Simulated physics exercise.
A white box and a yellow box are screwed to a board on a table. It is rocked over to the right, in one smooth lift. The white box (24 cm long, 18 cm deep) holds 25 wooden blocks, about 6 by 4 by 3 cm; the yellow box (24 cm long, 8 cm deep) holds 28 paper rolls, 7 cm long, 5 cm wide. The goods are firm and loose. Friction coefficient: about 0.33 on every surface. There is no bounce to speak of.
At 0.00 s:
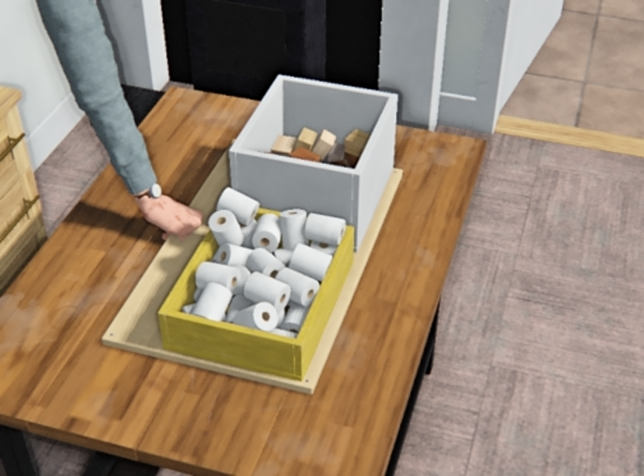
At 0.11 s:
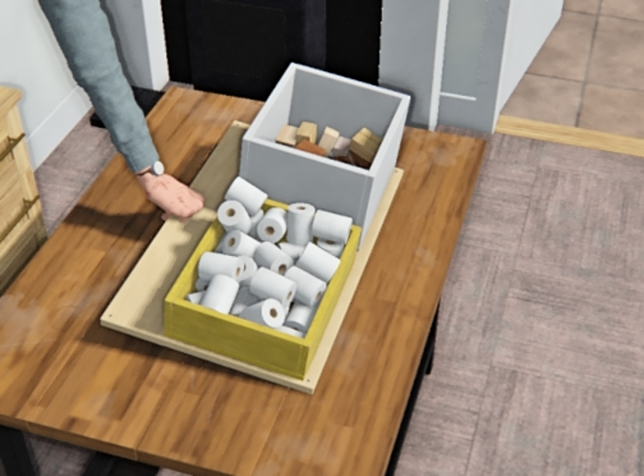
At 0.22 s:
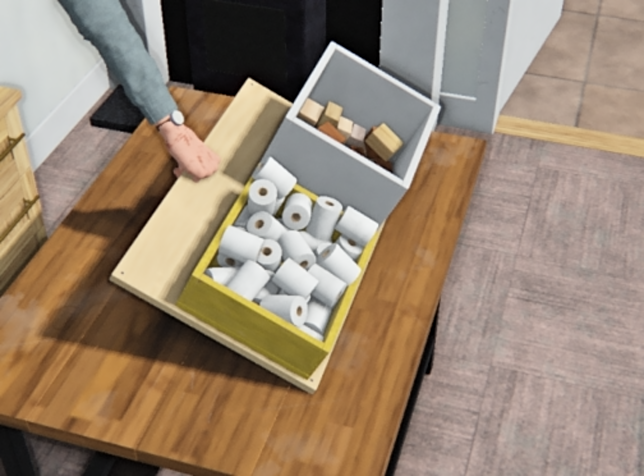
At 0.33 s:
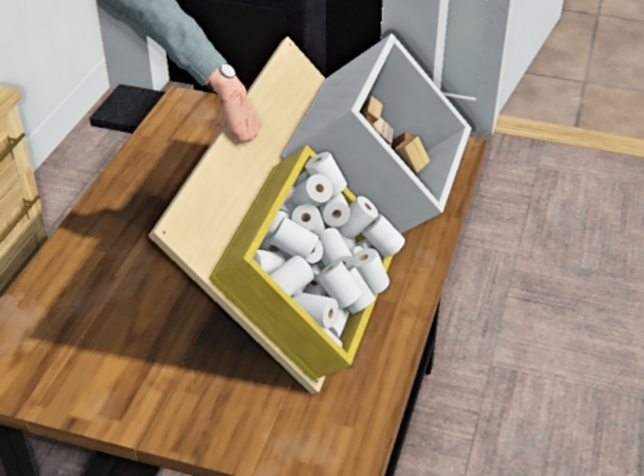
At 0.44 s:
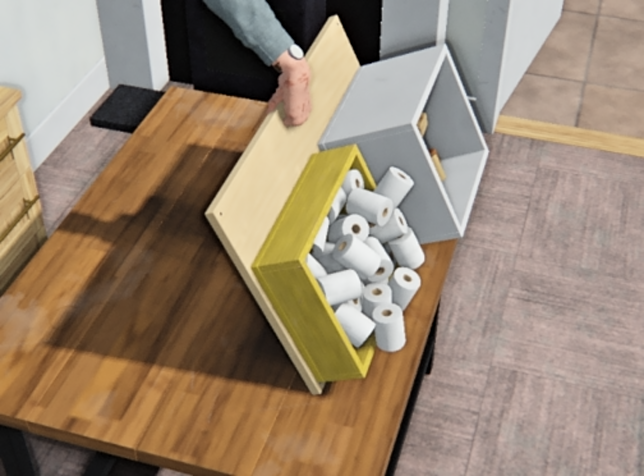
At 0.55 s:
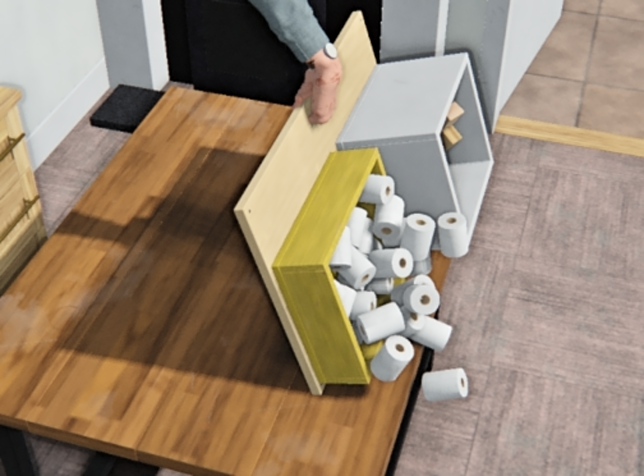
White paper rolls tumble from a yellow box as a hand tilts its board right.
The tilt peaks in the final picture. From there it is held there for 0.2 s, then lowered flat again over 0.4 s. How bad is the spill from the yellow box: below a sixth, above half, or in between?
The yellow box loses over half of its paper rolls.
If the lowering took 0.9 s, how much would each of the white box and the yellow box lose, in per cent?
In that case white box 0, yellow box 60 per cent.
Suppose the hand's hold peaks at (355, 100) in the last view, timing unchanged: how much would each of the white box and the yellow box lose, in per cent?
In that case white box 30, yellow box 80 per cent.
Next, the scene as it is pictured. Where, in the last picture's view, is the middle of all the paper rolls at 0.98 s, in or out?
At about (458, 362).
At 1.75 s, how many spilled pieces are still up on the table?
Some 0 pieces.
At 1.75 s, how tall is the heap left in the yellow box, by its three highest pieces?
About 7 cm.
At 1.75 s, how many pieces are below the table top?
About 18.
After 0.74 s, tilt 72°; white box 24 in, 1 out and yellow box 14 in, 14 out.
After 0.98 s, tilt 28°; white box 24 in, 1 out and yellow box 11 in, 17 out.
After 1.32 s, tilt 0°; white box 24 in, 1 out and yellow box 11 in, 17 out.
Final count (at 1.75 s), white box 24 in, 1 out and yellow box 11 in, 17 out. Asked share, 17 of 28, 61 per cent.
